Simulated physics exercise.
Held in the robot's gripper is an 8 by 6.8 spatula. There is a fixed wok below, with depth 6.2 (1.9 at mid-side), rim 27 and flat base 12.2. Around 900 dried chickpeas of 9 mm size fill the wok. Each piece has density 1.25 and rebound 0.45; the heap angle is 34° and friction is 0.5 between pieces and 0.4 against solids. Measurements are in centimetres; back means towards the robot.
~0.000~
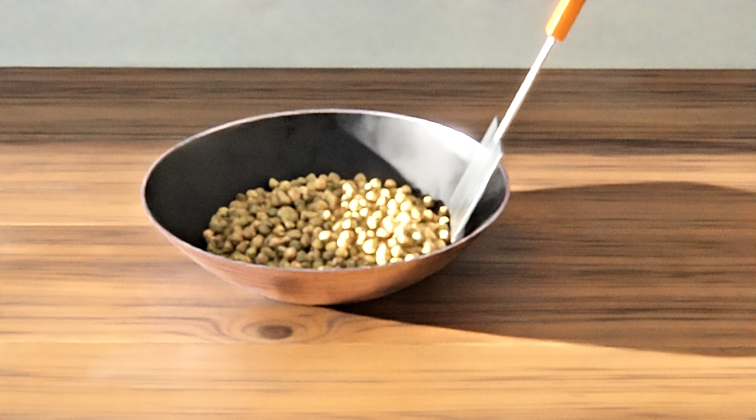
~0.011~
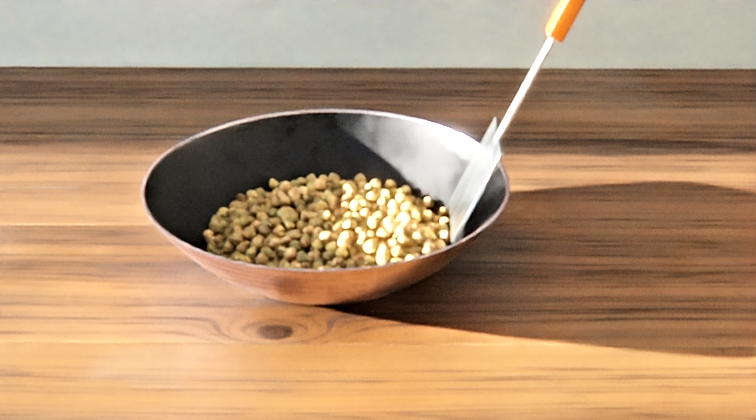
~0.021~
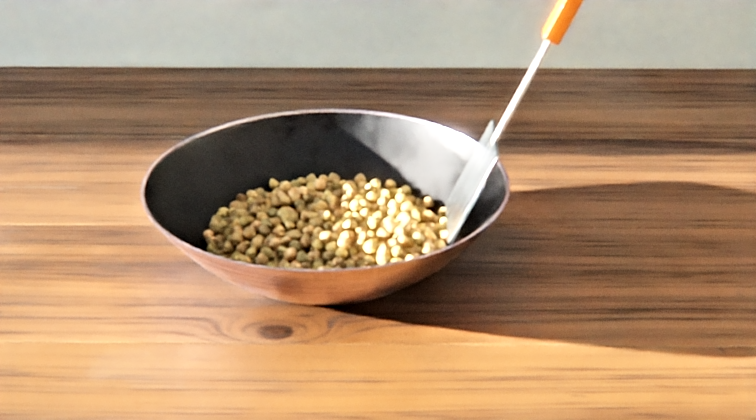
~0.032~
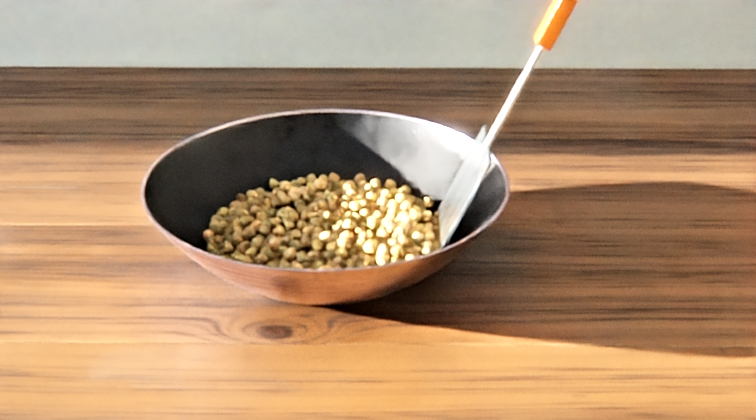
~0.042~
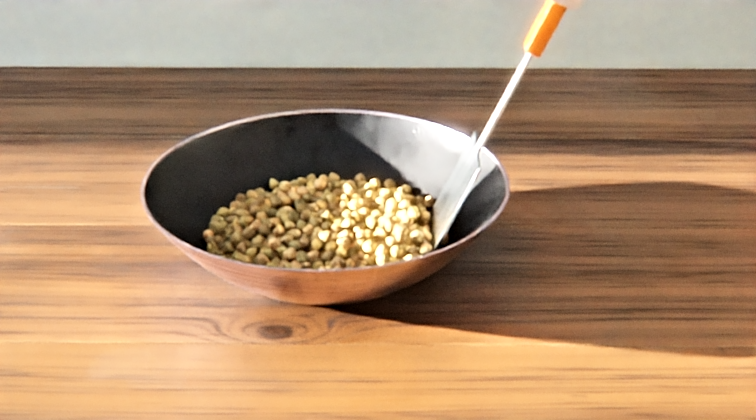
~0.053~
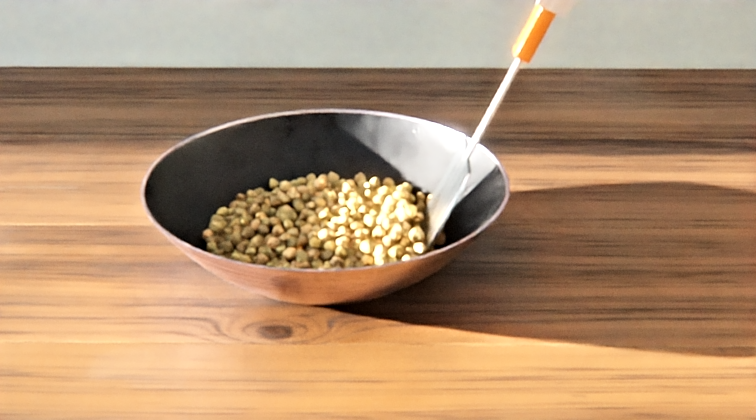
A dark-lined wok with a coppery outside, partly filled with tan and greenish chickpeas, sits on a wood-grained tabletop before a pale grey wall, seen from slightly above by a still camera. A metal spatula with an orange handle leans in at the right, where sunlight brightens the chickpeas. The spatula slides slowly a short way left, pushing against the pile's right edge and slightly shifting the nearby chickpeas.
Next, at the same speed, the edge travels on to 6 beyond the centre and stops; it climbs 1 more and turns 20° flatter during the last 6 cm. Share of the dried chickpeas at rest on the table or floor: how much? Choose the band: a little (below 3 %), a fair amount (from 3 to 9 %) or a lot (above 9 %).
It is a little, below 3 %.
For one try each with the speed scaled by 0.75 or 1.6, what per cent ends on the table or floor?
I'd say near 0 and then near 5 per cent.
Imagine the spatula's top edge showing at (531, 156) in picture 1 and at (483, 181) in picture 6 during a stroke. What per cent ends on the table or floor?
0 per cent.
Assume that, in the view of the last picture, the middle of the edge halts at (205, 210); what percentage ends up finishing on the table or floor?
Close to 15 per cent finishes on the table or floor.
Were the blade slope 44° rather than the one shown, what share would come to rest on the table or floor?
I'd put it at about 0 per cent.
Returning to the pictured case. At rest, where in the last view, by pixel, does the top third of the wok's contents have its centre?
The centre sits close to (215, 209).
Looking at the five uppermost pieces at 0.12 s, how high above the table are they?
Height: Some 5 cm.
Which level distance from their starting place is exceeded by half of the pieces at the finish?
About 3 cm.
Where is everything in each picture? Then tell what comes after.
In the first frame, spatula top edge at (500, 135), sloping 65°; upper third of the load around (333, 227), from x 210 to 445, top at y 180; 900 in the wok.
In the second frame, spatula top edge at (499, 135), sloping 65°; upper third of the load around (333, 227), from x 210 to 445, top at y 180.
In the third frame, spatula top edge at (496, 138), sloping 65°; upper third of the load around (333, 227), from x 210 to 445, top at y 180.
In the fourth frame, spatula top edge at (488, 143), sloping 65°; upper third of the load around (329, 226), from x 210 to 445, top at y 180.
In the fifth frame, spatula top edge at (478, 149), sloping 65°; upper third of the load around (332, 226), from x 210 to 445, top at y 180.
In the sixth frame, spatula top edge at (468, 155), sloping 65°; upper third of the load around (335, 226), from x 210 to 440, top at y 180; 900 in the wok.
After 0.12 s, sloping 65°, highest piece 5 above the table; 900 in the wok.
After 0.19 s, sloping 58°, highest piece 6 above the table; 900 in the wok.
After 0.42 s, sloping 45°, highest piece 7 above the table; 899 in the wok, 1 on the table or floor.
After 1.47 s, sloping 45°, highest piece 6 above the table; 899 in the wok, 1 on the table or floor.
At rest, 899 in the wok, 1 on the table or floor. That is 0 % on the table or floor.
